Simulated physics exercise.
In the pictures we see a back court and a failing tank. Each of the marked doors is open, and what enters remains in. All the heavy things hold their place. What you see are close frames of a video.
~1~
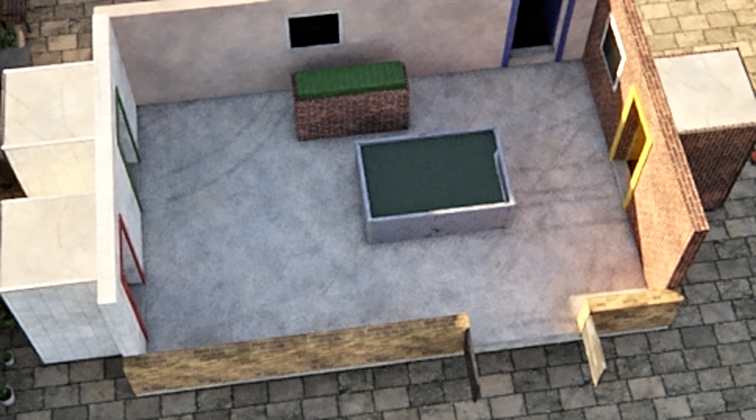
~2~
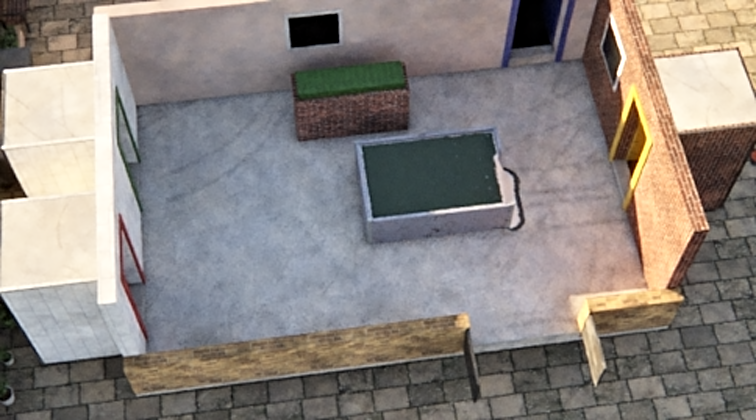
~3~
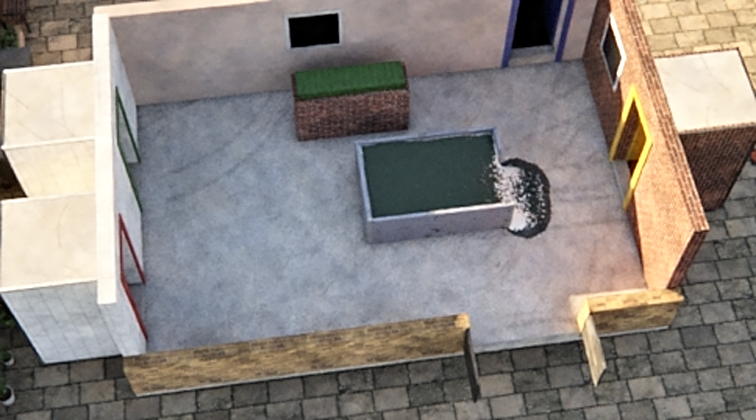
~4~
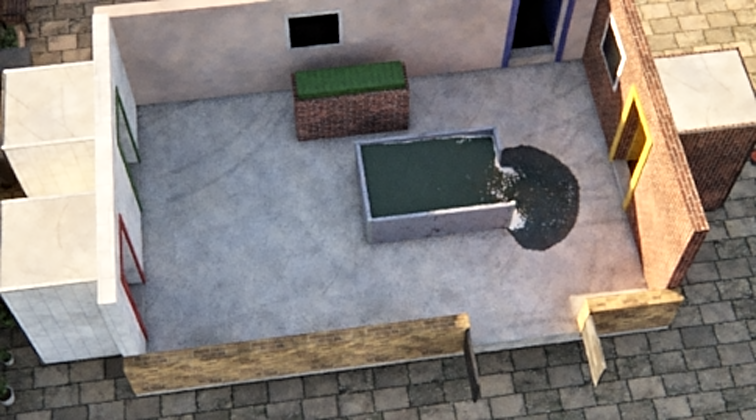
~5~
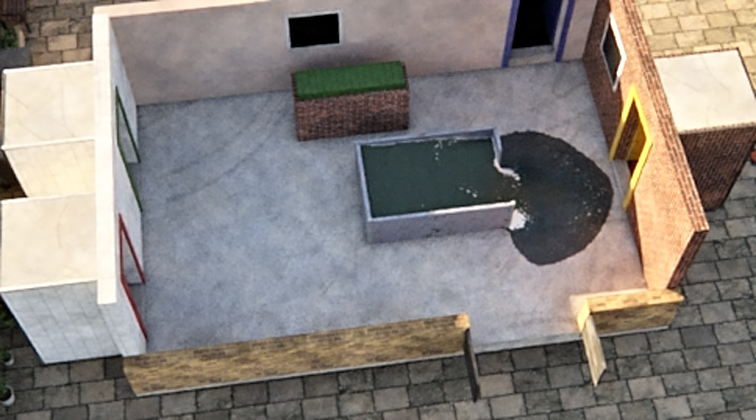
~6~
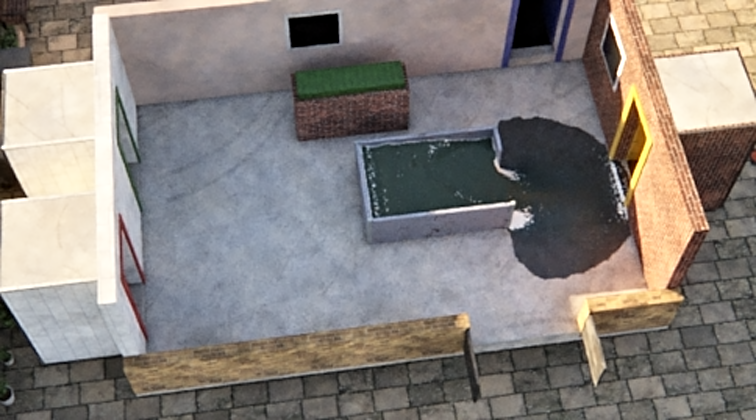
Dark water pours from the tank's right side and spreads across the grey courtyard floor.
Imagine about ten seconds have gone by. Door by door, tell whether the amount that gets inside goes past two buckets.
Door by door: The green door stays at two buckets or less, the yellow door goes past two buckets, the blue door stays at two buckets or less, the red door stays at two buckets or less.
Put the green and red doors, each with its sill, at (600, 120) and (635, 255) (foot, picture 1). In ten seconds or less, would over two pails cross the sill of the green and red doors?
Then: The green door passes that mark; the red door floods.
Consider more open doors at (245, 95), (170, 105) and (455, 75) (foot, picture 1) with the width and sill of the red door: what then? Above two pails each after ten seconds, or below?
Falls short; falls short; falls short.
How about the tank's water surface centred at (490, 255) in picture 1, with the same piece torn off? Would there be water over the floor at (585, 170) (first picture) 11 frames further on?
Submerged.
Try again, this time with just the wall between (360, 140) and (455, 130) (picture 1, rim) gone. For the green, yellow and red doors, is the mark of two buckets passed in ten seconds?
The green door tops the limit, the yellow door remains within the limit and the red door remains within the limit.
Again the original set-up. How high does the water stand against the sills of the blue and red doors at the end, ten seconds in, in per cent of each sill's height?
Around 30 in a hundred for the first and 50 in a hundred for the second.
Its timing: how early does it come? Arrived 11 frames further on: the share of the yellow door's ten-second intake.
Something like 50 in a hundred.
A moment on, water covers 20 % of the floor; the green door not reached, the yellow door far over two buckets in, the blue door not reached, the red door not reached.
Next, water covers 20 % of the floor; the green door not reached, the yellow door far over two buckets in, the blue door wet at the sill, nothing in, the red door not reached.
Then, water covers 40 % of the floor; the green door not reached, the yellow door far over two buckets in, the blue door wet at the sill, nothing in, the red door not reached.
Later, water covers 65 % of the floor; the green door not reached, the yellow door far over two buckets in, the blue door wet at the sill, nothing in, the red door not reached.
In the end, water covers 90 % of the floor; the green door not reached, the yellow door far over two buckets in, the blue door wet at the sill, nothing in, the red door wet at the sill, nothing in.
